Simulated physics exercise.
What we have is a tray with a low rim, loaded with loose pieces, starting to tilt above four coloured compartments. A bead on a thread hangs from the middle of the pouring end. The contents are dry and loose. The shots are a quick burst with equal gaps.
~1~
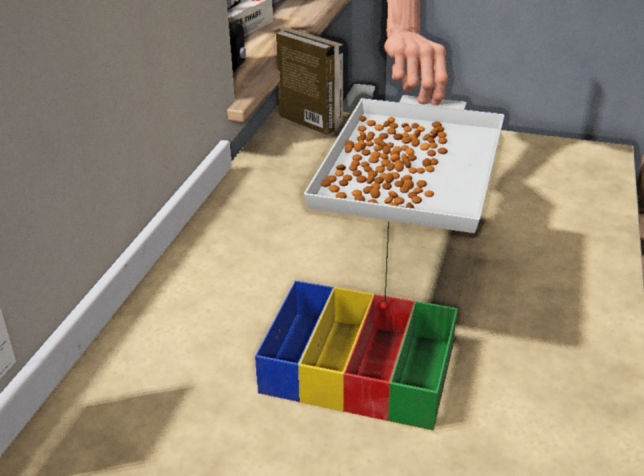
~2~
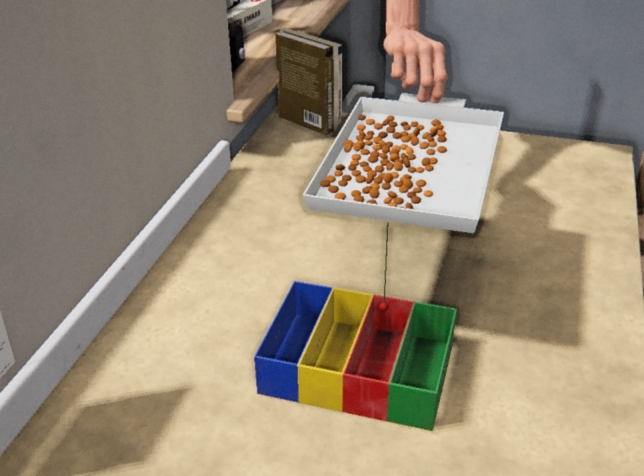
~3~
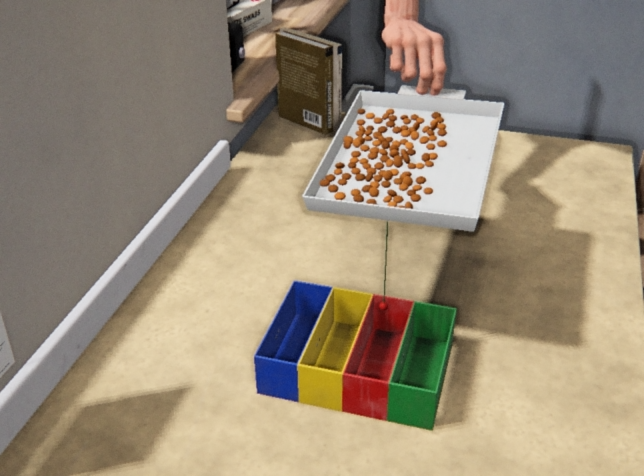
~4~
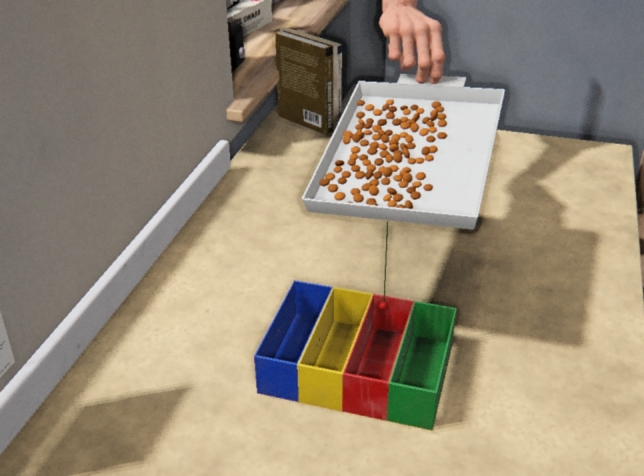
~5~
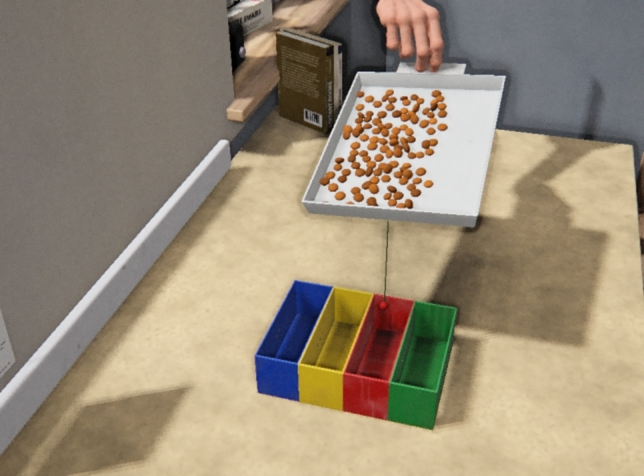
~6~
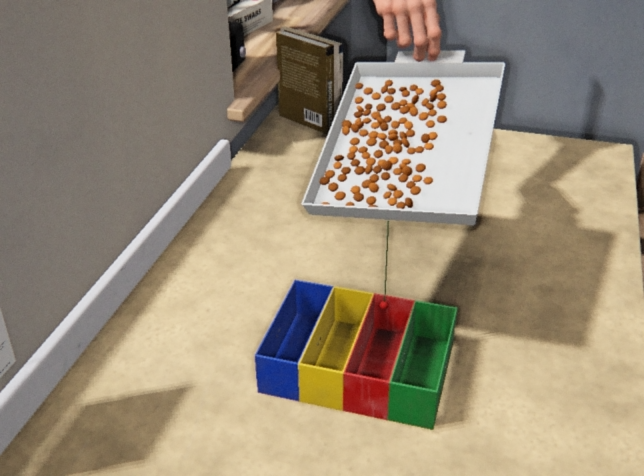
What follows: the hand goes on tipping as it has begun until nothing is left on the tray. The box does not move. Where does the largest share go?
It favours the blue compartment.
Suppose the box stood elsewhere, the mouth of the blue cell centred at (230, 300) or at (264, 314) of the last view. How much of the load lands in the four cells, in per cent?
In turn 100 and 100 in a hundred.
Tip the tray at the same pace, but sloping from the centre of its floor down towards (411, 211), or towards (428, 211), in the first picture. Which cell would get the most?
The first try: The green one. The second: The green cell.
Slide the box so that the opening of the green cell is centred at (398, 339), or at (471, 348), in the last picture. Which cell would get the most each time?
At the first place that yellow cell, at the second the blue one.
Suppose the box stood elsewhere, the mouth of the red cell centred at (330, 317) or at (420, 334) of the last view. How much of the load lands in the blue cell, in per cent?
First some 0, then 50 per cent.
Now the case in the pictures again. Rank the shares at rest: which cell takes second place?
Next in line is yellow.
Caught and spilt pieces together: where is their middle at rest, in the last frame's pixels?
Near (305, 354).
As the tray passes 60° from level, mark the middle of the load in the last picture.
At about (349, 171).
Shortly afterwards, tray tipped steeply; the whole lot on the tray.
Next, tray tipped right over; near a quarter on the tray; near a third in the blue cell; near a quarter in the yellow cell; only a few in the red cell; a little falling or outside the box.
Some moments later, tray tipped past a quarter turn; near two thirds in the blue cell; near a third in the yellow cell; only a few in the red cell; only a few falling or outside the box.
In the end, tray tipped past a quarter turn; near two thirds in the blue cell; near a third in the yellow cell; only a few in the red cell; none at all in the green cell; only a few outside the box.
